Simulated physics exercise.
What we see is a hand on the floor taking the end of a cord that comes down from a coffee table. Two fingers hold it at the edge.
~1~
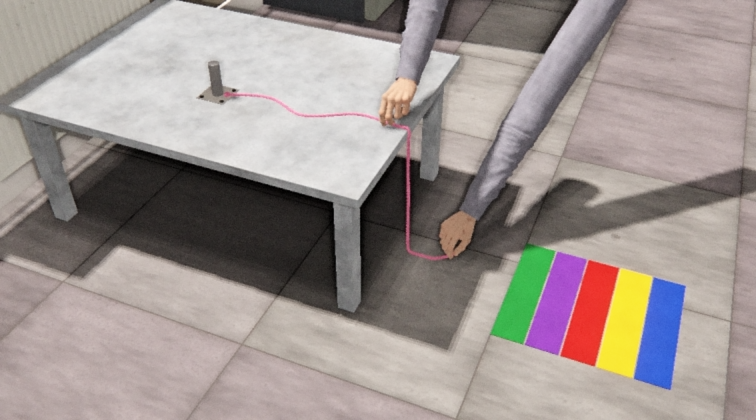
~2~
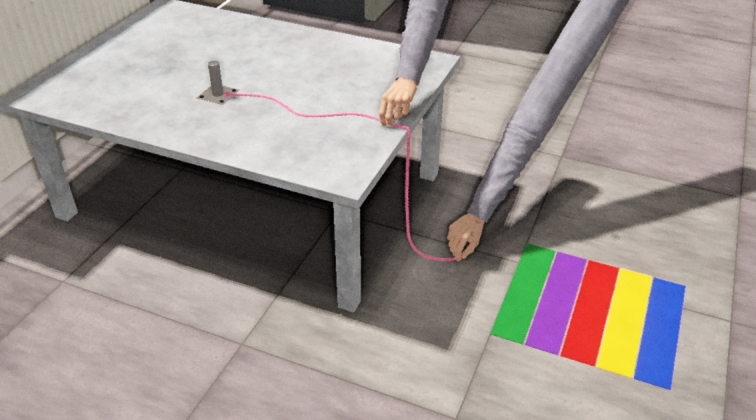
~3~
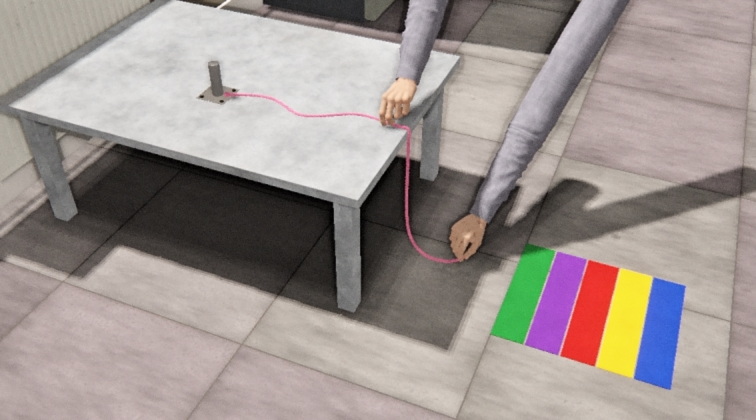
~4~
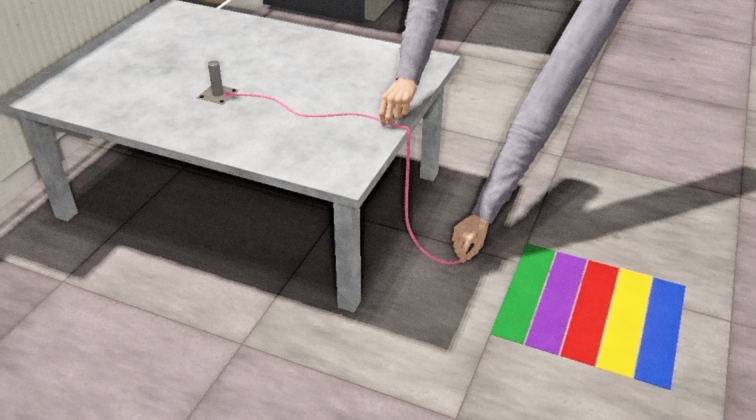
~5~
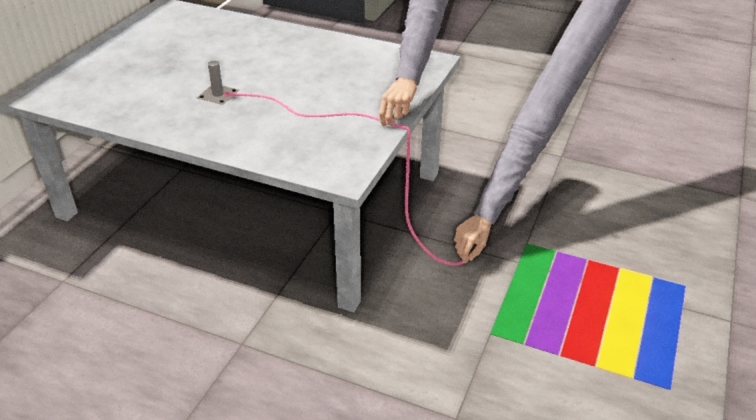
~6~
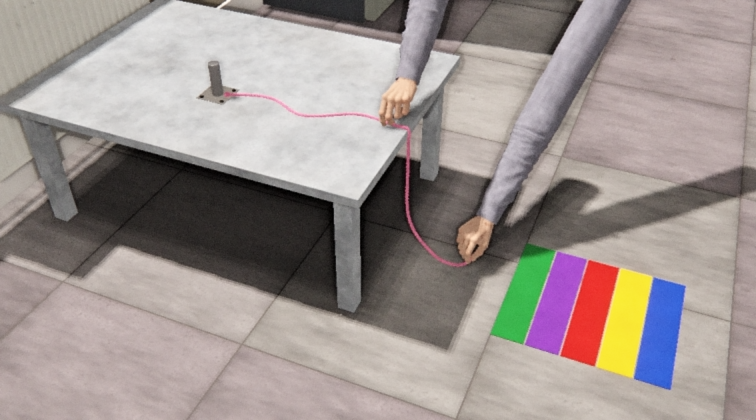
A hand near the floor drawing a pink cord slightly to the right below a grey table, another hand staying at the edge.
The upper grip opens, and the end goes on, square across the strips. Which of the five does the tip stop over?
The purple one.
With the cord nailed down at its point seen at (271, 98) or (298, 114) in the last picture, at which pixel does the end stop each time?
Near (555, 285) and (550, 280).
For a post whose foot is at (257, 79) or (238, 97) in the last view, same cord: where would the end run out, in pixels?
Try by try, around (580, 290) and (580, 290).
Soon after, end near (487, 264); short of the strips.
Then, end near (530, 277); over green.
At full stretch, end near (557, 284); over purple. It halts on the purple strip.
